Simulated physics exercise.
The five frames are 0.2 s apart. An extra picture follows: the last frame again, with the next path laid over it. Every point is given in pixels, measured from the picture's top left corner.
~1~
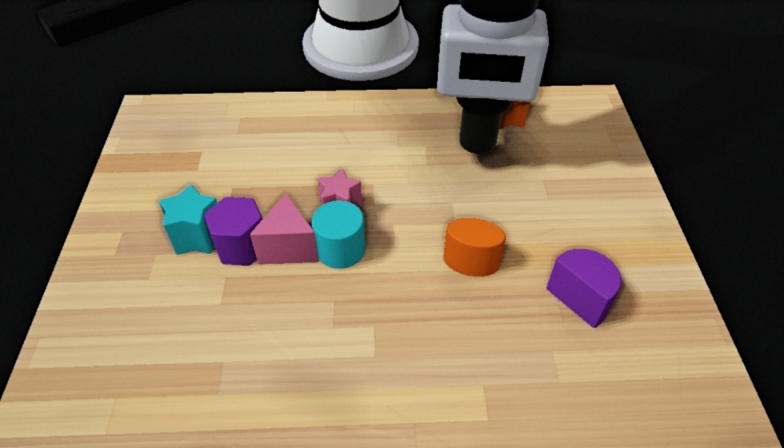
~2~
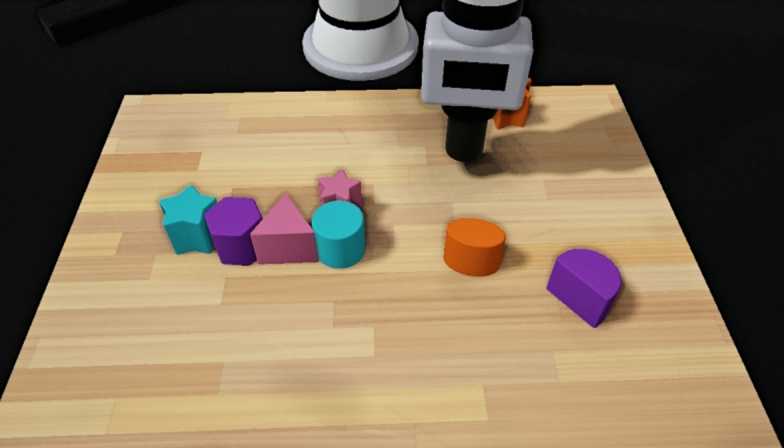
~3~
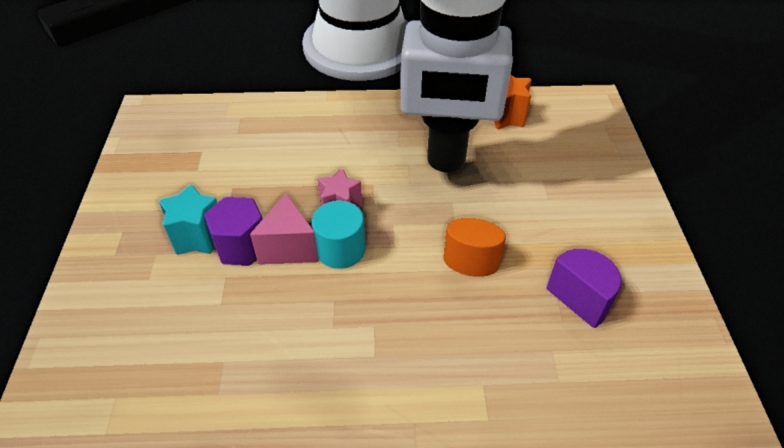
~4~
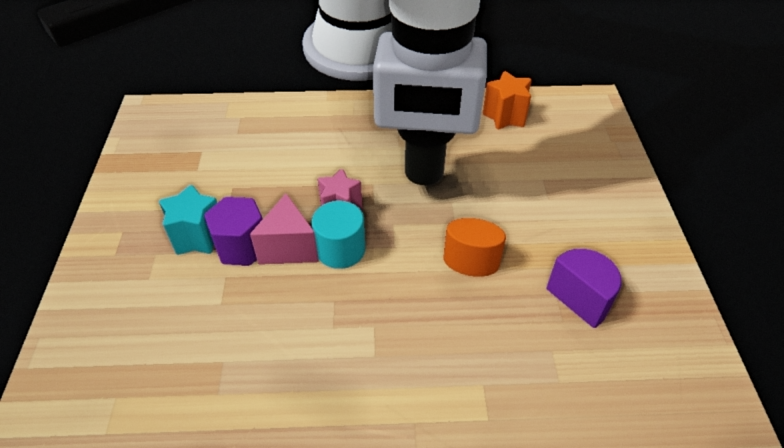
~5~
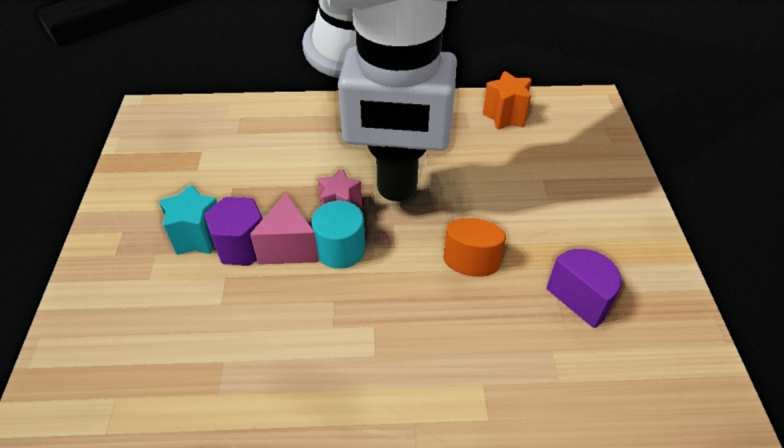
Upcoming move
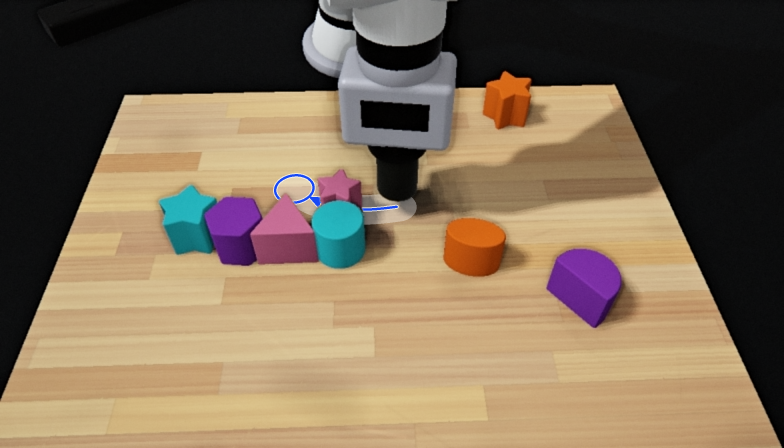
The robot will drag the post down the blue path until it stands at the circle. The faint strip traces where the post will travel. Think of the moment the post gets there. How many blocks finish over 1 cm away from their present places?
I'd say one block gets moved.
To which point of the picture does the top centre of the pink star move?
Put as a pixel place, it's (274, 184).
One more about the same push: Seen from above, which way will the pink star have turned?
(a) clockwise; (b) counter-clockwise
It's b.
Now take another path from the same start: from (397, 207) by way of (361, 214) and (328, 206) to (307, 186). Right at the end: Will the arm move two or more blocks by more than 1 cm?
Going by the path, no.
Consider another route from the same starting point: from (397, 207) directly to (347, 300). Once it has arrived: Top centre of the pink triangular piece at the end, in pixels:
I think it will end close to (261, 246).
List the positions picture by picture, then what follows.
The first picture shows tip of the post at (478, 143), middles of tops, pink triangular piece at (283, 219), turquoise circular block at (338, 218), pink star at (338, 184).
The second picture shows post at (464, 151), nothing pushed.
The third picture shows post at (446, 161), nothing pushed.
The fourth picture shows post at (424, 173), nothing pushed.
The fifth picture shows post at (397, 189), pink triangular piece at (283, 219), turquoise circular block at (338, 218), pink star at (338, 184).
The line goes from (397, 207) over (360, 210) and (324, 203) to (294, 189).
On the path given first. One third of the way, post at (357, 191); pink star at (314, 186), turned 10° anticlockwise.
Two thirds of the way, post at (320, 184); pink triangular piece at (280, 220); pink star at (284, 185), turned 55° anticlockwise.
At the end, post at (291, 171); pink triangular piece at (279, 221); turquoise circular block unmoved; pink star at (274, 184), turned 90° anticlockwise.
